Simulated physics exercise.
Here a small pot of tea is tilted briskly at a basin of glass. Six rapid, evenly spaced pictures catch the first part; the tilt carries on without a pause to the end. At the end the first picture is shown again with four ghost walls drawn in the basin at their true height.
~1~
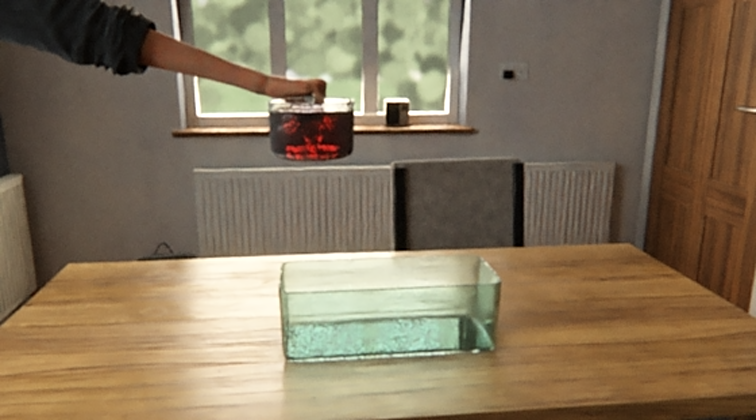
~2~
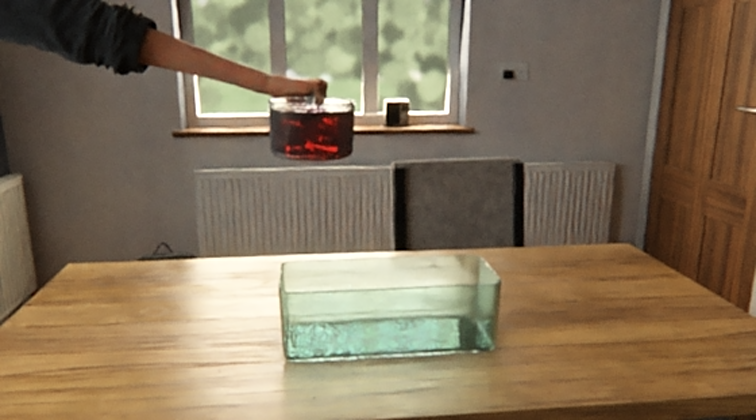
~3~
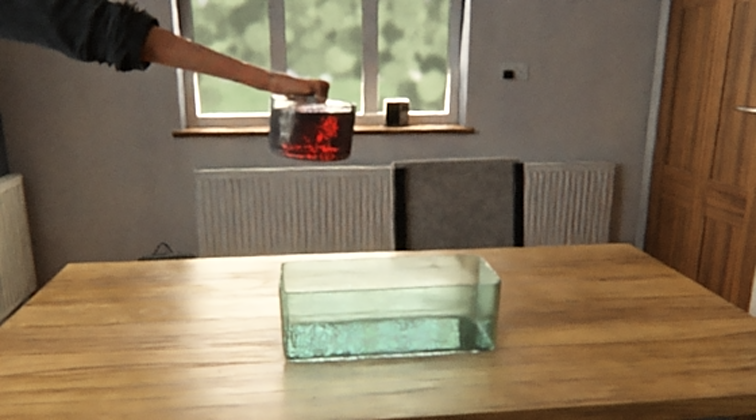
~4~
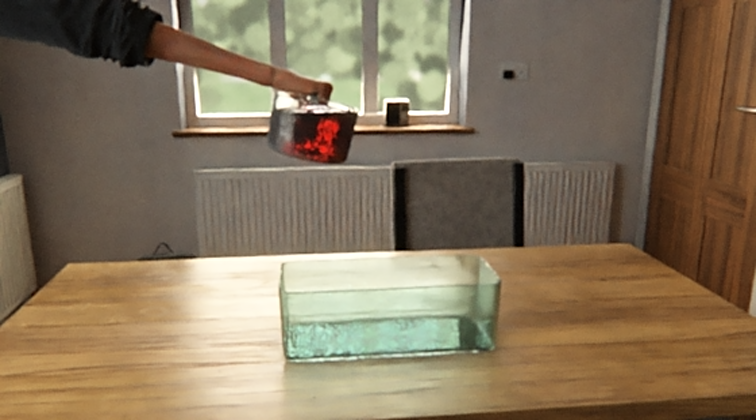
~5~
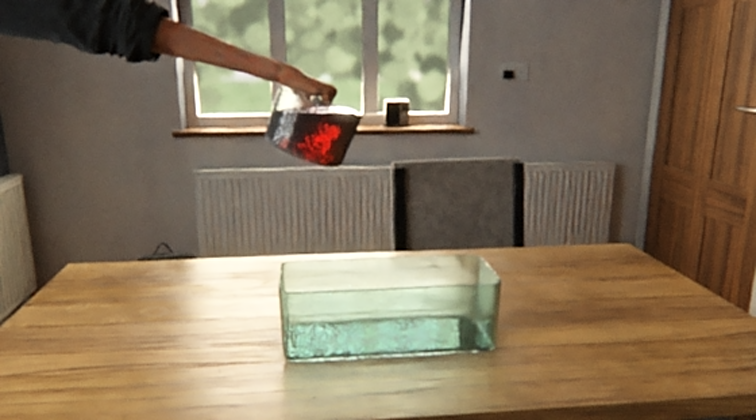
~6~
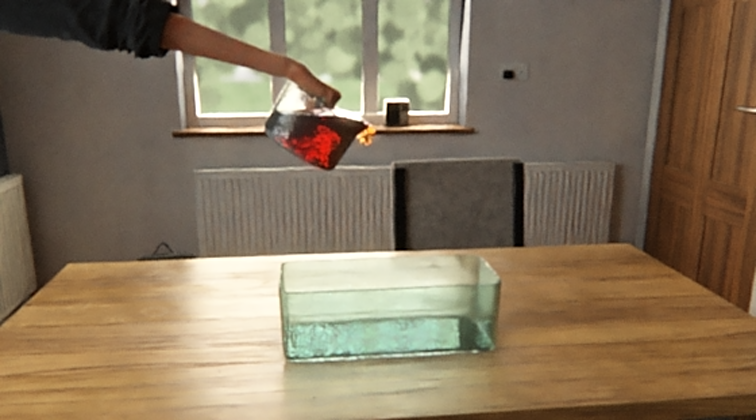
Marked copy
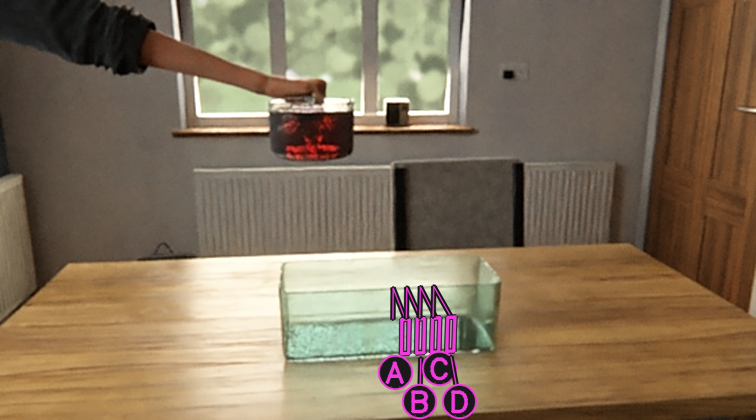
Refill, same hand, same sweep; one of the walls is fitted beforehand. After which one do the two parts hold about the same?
I would pick place B.
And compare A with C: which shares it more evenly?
A it is.
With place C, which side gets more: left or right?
The left side.
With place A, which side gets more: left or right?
The right side.
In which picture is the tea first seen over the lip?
In picture 5.
On the marked copy, A at (405, 359); B at (420, 358); C at (435, 357); D at (450, 356).
With A, about 28 % ends left of the wall and 70 % right of it.
With B, about 48 % ends left of the wall and 49 % right of it; 3 % is lost outside.
With C, about 80 % ends left of the wall and 16 % right of it; 4 % is lost outside.
With D, about 95 % ends left of the wall and 3 % right of it.
